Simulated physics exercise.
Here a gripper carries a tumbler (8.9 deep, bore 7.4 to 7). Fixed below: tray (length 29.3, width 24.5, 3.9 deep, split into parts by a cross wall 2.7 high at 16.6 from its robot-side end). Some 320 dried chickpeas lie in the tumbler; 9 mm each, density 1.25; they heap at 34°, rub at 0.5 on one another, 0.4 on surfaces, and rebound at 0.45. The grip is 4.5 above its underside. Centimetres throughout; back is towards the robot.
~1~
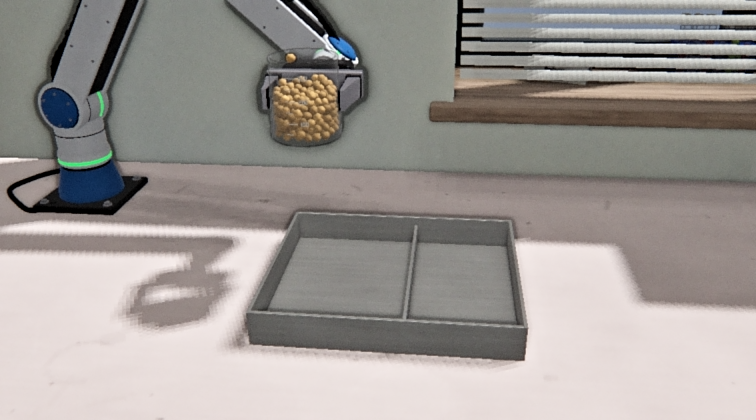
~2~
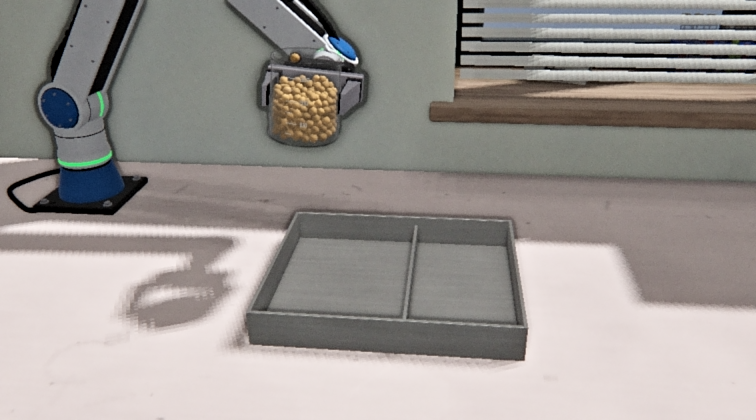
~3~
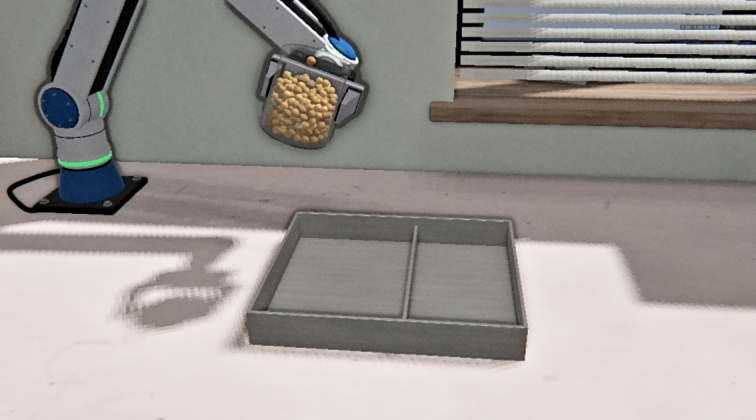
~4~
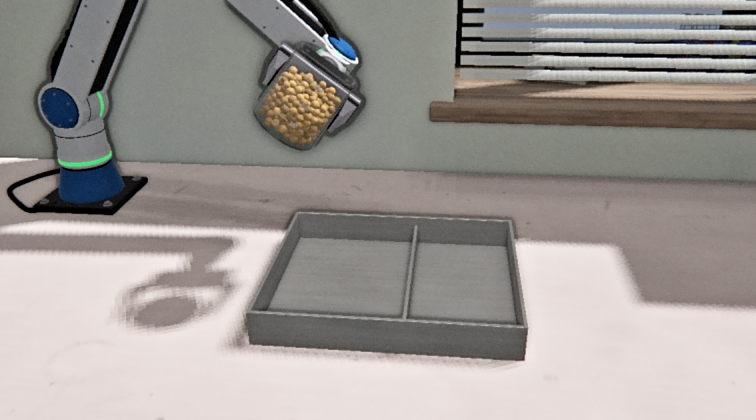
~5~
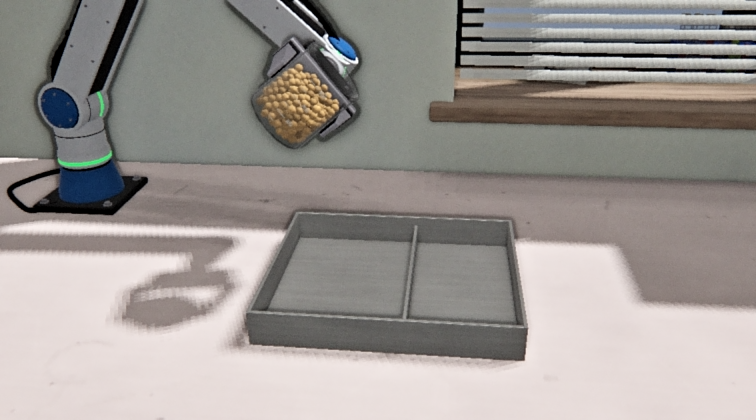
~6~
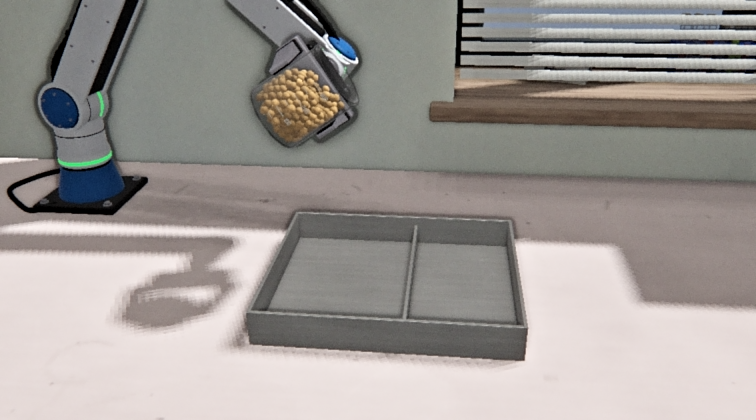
A clear tumbler of dried chickpeas tilts steadily in a robot arm's gripper.
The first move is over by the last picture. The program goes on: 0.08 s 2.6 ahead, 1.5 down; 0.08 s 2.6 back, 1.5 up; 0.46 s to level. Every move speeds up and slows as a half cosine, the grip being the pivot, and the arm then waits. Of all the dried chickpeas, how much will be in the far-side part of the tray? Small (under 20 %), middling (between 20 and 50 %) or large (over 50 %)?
Answer: Small; under 20 % of the dried chickpeas finish in the far-side part of the tray.
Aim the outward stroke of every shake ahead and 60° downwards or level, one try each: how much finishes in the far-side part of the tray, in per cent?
Some 0 and 5 per cent.
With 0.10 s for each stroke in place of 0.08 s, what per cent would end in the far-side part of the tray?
It would be near 0 per cent.
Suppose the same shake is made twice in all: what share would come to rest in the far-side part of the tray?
Then about 0 per cent.
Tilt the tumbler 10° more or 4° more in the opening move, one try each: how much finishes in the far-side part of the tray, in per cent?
About 0 and 0 per cent.
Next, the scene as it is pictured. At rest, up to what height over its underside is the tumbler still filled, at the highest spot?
Roughly 8.0 cm.
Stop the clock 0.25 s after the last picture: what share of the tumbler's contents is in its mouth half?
About 30 per cent.
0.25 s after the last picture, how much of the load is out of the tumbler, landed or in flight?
About 0 per cent by then.
Then, 0.25 s later, tilted 51° forward, highest piece 26 above the table; 314 in the tumbler, 6 in flight or on a rim.
Then, 0.50 s later, tilted 9° forward, highest piece 29 above the table; 313 in the tumbler, 5 in the far-side part, 2 in the robot-side part.
Then, 0.82 s later, level, highest piece 28 above the table; 313 in the tumbler, 6 in the far-side part, 1 in the robot-side part.
Then, 1.87 s later, level, highest piece 28 above the table; 313 in the tumbler, 6 in the far-side part, 1 in the robot-side part.
At rest, 313 in the tumbler, 6 in the far-side part, 1 in the robot-side part. That is 2 % in the far-side part of the tray.
